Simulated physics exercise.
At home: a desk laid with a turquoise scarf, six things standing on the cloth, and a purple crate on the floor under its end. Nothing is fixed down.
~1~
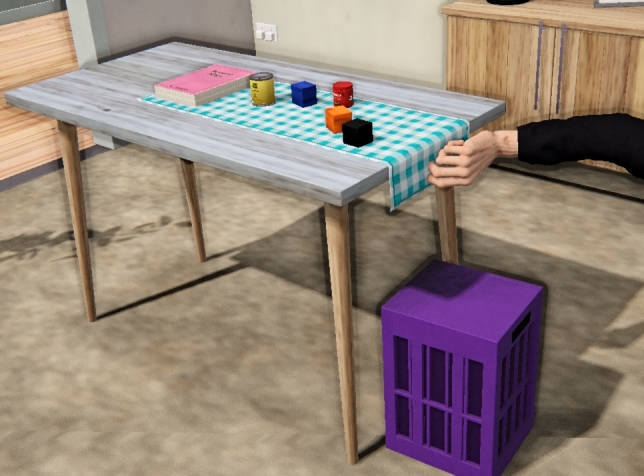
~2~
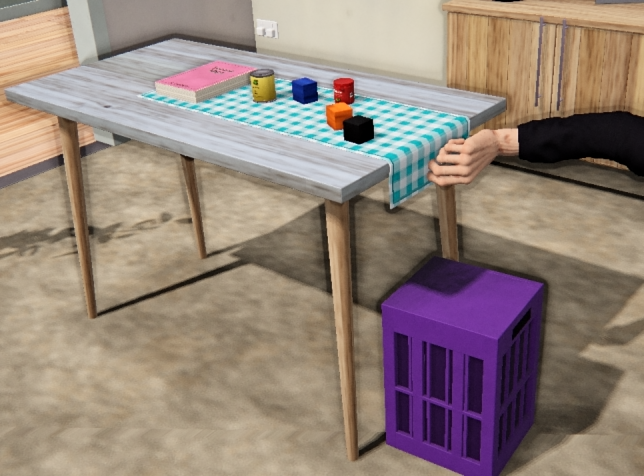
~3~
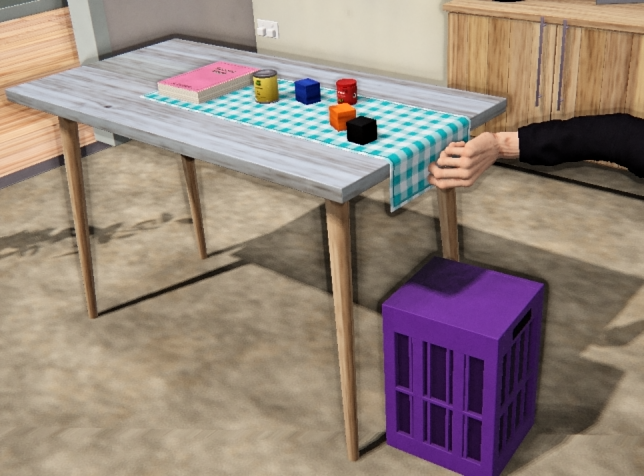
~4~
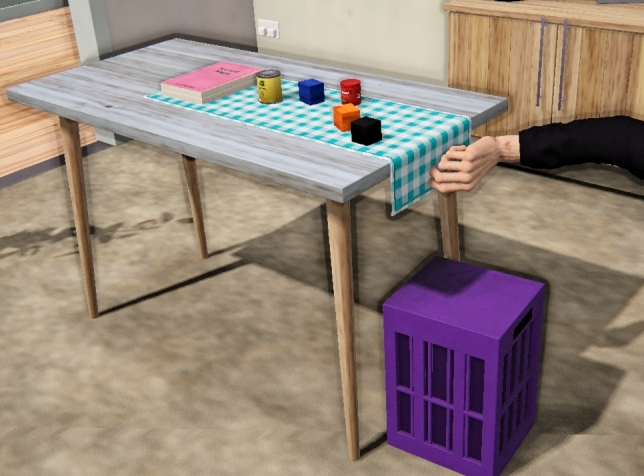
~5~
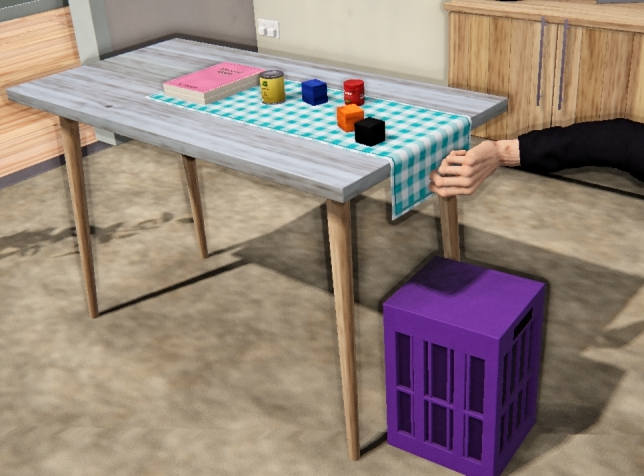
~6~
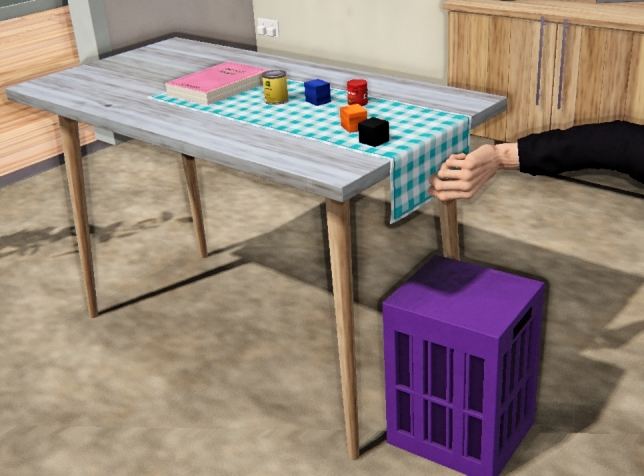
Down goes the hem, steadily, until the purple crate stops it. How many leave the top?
The count of fallen things is two.
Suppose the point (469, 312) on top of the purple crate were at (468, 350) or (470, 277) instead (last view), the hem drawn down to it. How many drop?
In that case 3 and 1.
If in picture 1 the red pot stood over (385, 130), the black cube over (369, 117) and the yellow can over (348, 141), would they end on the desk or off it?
The red pot goes over; the black cube comes down; the yellow can tumbles off.
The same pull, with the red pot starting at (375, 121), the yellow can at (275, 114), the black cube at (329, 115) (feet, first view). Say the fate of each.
The red pot drops off, the yellow can remains up, the black cube keeps its place on top.
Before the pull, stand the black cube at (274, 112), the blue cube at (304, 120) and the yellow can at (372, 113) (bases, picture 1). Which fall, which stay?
The black cube holds on; the blue cube stays on; the yellow can drops off.
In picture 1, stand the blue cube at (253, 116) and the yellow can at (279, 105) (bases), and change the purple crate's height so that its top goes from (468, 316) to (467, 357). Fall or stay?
The blue cube survives; the yellow can stays on.
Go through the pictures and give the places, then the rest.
In the first frame, hem (390, 211); black cube (357, 123); orange cube (338, 110); red pot (343, 84); blue cube (303, 84); yellow can (261, 76); top of the crate (467, 317).
In the second frame, hem (390, 209); black cube (358, 120).
In the third frame, hem (391, 212); orange cube (342, 108).
In the fourth frame, hem (391, 215); red pot (351, 82); top of the crate (469, 313).
In the fifth frame, hem (393, 220); blue cube (314, 82).
In the sixth frame, hem (390, 223); black cube (374, 122); orange cube (353, 109); red pot (357, 82); blue cube (317, 82); yellow can (274, 73).
Early on, hem near (435, 259); black cube gone.
Midway, hem on the crate; black cube and orange cube gone.
Finally, hem on the crate; black cube and orange cube gone. It carries off two.
